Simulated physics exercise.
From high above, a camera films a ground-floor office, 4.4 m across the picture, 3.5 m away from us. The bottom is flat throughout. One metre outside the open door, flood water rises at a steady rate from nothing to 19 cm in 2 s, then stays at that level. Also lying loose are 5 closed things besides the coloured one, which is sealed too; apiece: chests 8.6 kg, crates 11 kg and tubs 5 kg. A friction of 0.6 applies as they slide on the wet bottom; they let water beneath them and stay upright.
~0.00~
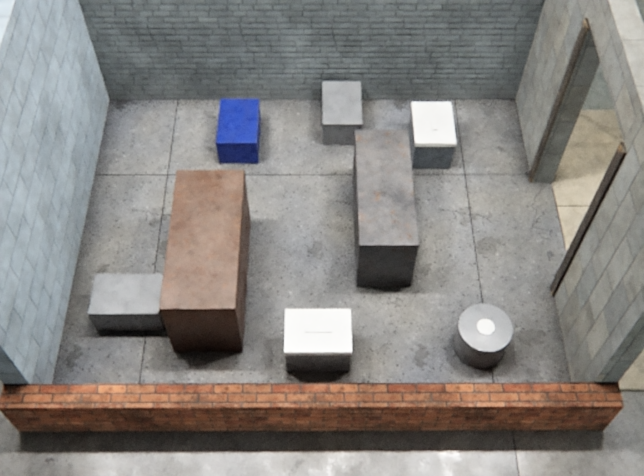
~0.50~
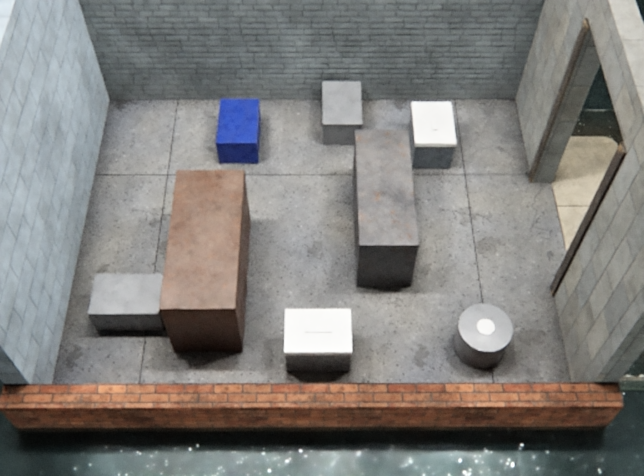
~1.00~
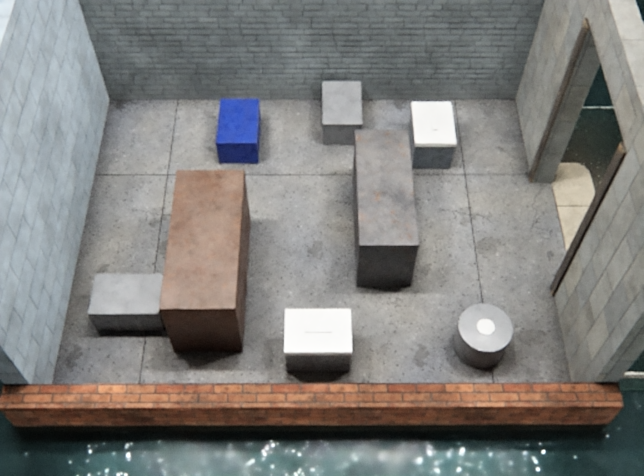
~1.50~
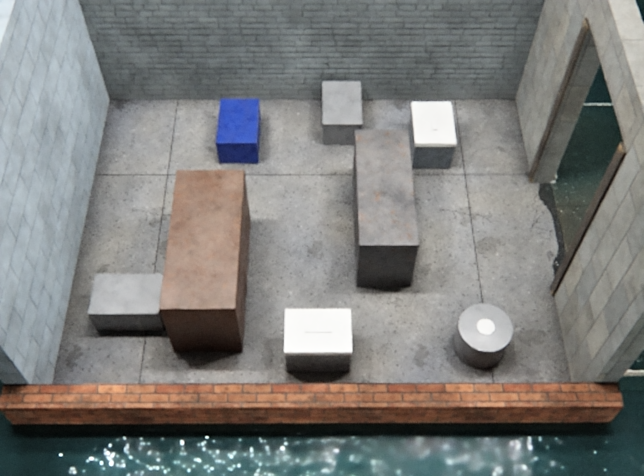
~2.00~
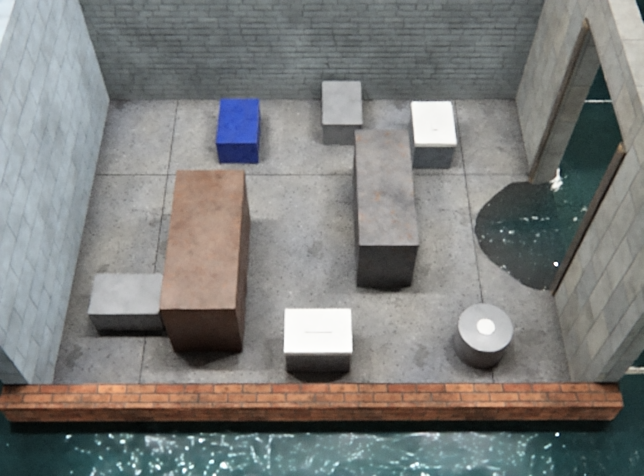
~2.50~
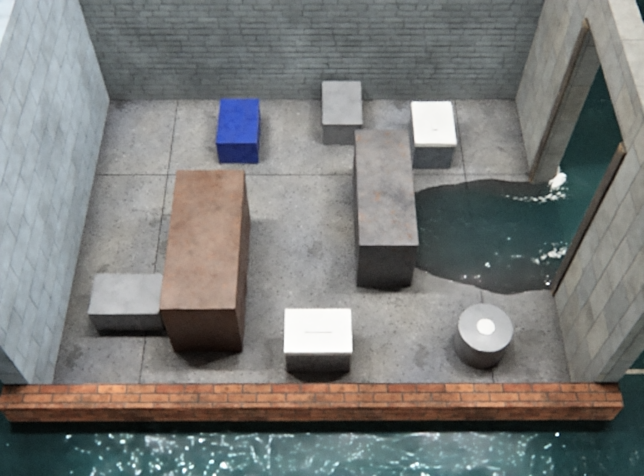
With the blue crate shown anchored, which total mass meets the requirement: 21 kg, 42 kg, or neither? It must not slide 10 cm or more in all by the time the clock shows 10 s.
The answer is 21 kg already.
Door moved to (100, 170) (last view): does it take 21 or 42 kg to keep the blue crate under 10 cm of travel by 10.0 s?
Well, then the greater option is needed.
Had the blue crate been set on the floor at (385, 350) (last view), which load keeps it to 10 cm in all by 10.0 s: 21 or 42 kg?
It turns out that the heavier alone succeeds.
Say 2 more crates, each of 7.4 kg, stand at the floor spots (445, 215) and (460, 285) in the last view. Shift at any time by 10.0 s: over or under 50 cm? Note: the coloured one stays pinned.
Note, in sequence: Exceeded, exceeded.
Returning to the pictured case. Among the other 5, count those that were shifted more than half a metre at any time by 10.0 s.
By my tally, 4.
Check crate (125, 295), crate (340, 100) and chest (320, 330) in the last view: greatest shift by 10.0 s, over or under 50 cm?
Falls short; exceeds it; exceeds it.
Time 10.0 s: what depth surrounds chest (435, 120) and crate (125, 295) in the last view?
Close to 6 and 4 centimetres.
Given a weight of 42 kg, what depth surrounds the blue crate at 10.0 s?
Depth: Approx. 7 cm.
After 3.5 s the blue crate would be 0 cm from its start with 21 kg and 0 cm from its start with 42 kg; 0 cm of water round it then.
After 4.5 s the blue crate would be 0 cm from its start with 21 kg and 0 cm from its start with 42 kg; 0 cm of water round it then.
After 7.0 s the blue crate would be 1 cm from its start with 21 kg and 0 cm from its start with 42 kg; 4 cm of water round it then.
After 10.0 s the blue crate would be 2 cm from its start with 21 kg and 0 cm from its start with 42 kg; 7 cm of water round it then.
